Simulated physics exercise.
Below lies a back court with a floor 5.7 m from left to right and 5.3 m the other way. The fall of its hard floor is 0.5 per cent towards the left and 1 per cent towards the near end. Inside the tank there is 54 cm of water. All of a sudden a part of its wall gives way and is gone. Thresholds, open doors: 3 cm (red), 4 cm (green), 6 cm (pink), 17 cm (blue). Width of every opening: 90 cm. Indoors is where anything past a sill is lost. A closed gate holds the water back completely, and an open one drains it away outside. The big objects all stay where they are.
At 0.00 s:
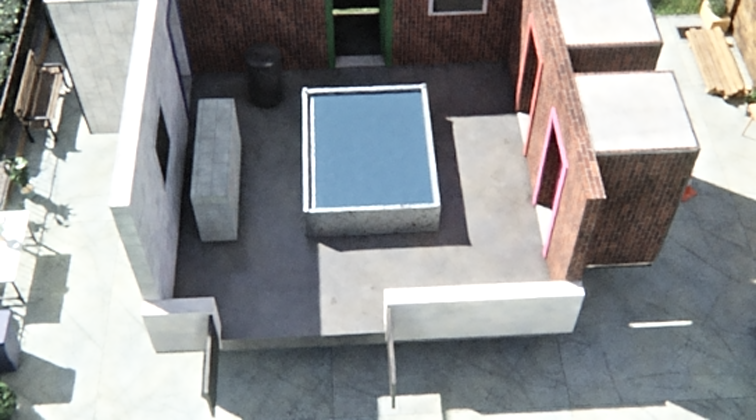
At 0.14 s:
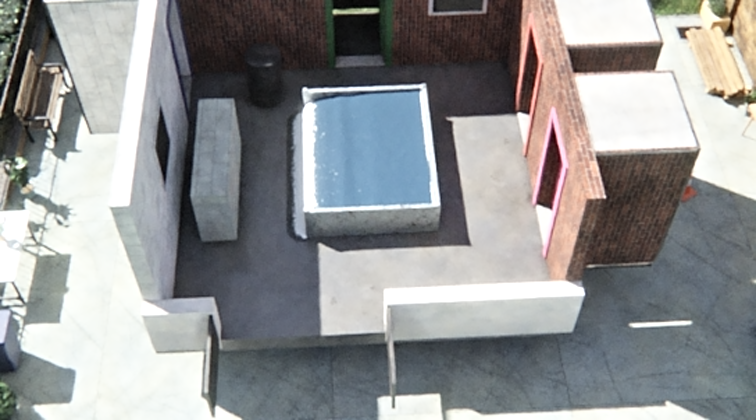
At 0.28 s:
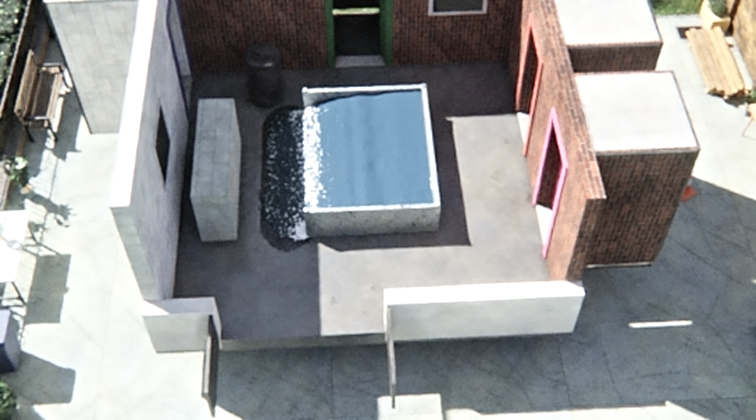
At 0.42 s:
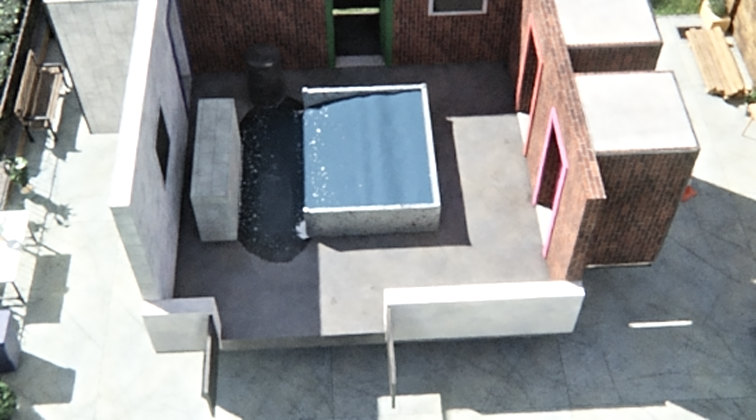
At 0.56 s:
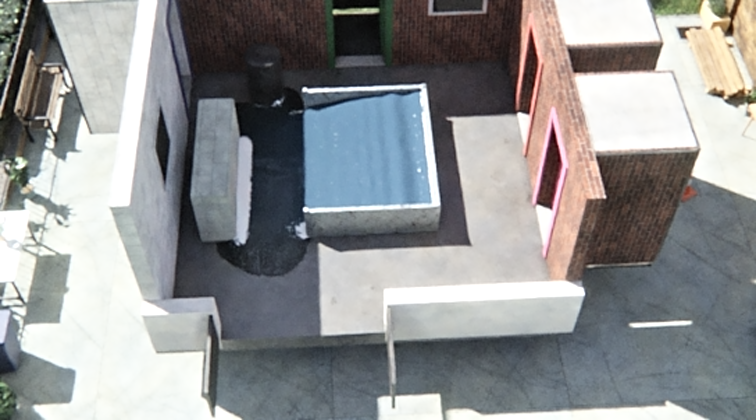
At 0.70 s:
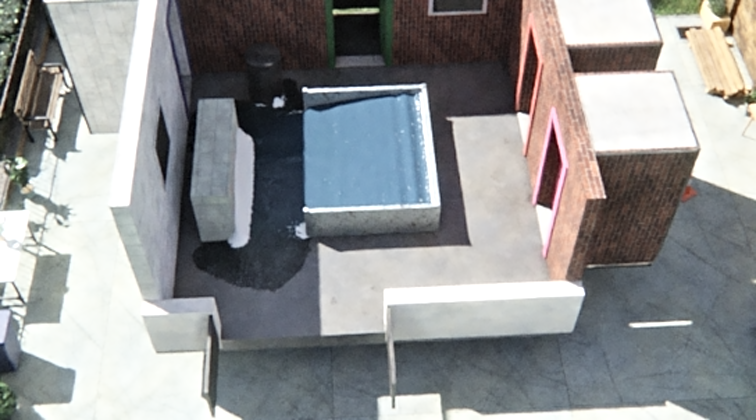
At the start, a raised rectangular tank of blue water stands still in a walled courtyard. Its left wall gives way and water pours onto the paving, foaming as it spreads left to the pale block. The dark sheet then spreads around the block's near end, while the tank's water level drops slightly.
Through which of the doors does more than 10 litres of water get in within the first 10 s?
The red door lets in more than 10 litres; the green door lets in more than 10 litres; the pink door does not let in more than 10 litres; the blue door lets in more than 10 litres.
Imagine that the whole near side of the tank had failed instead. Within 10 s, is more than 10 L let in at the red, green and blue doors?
Note: Red beyond the mark, green short of the mark, blue short of the mark.
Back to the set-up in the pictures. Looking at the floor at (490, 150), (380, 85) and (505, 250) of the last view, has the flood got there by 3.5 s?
First spot not yet wet, second submerged, third not yet wet.
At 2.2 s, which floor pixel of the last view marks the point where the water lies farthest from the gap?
Point: Roughly (171, 328).
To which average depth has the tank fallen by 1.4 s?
27 cm.
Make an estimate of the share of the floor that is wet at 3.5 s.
I'd say around 55 % is wet.
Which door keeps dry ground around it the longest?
The pink door is last.
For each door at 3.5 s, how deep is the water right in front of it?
Depths in centimetres - red: 0, green: 9, pink: 0, blue: 21.
After 1.4 s water covers 30 % of the floor and is deepest (44 cm) near (250, 190); red door not reached, green door not reached, pink door not reached, blue door 24 cm at the sill, 3 L in.
After 2.2 s water covers 40 % of the floor and is deepest (40 cm) near (194, 76); red door not reached, green door not reached, pink door not reached, blue door 33 cm at the sill, 37 L in.
After 3.5 s water covers 55 % of the floor and is deepest (22 cm) near (179, 238); red door not reached, green door 9 cm at the sill, 6 L in, pink door not reached, blue door 21 cm at the sill, 101 L in.
After 6.0 s water covers 70 % of the floor and is deepest (15 cm) near (171, 328); red door 6 cm at the sill, 8 L in, green door 4 cm at the sill, 18 L in, pink door not reached, blue door 11 cm at the sill, 108 L in.
After 10.0 s water covers 90 % of the floor and is deepest (10 cm) near (171, 328); red door 4 cm at the sill, 20 L in, green door 3 cm at the sill, 18 L in, pink door 2 cm at the sill, 0 L in, blue door 7 cm at the sill, 109 L in.
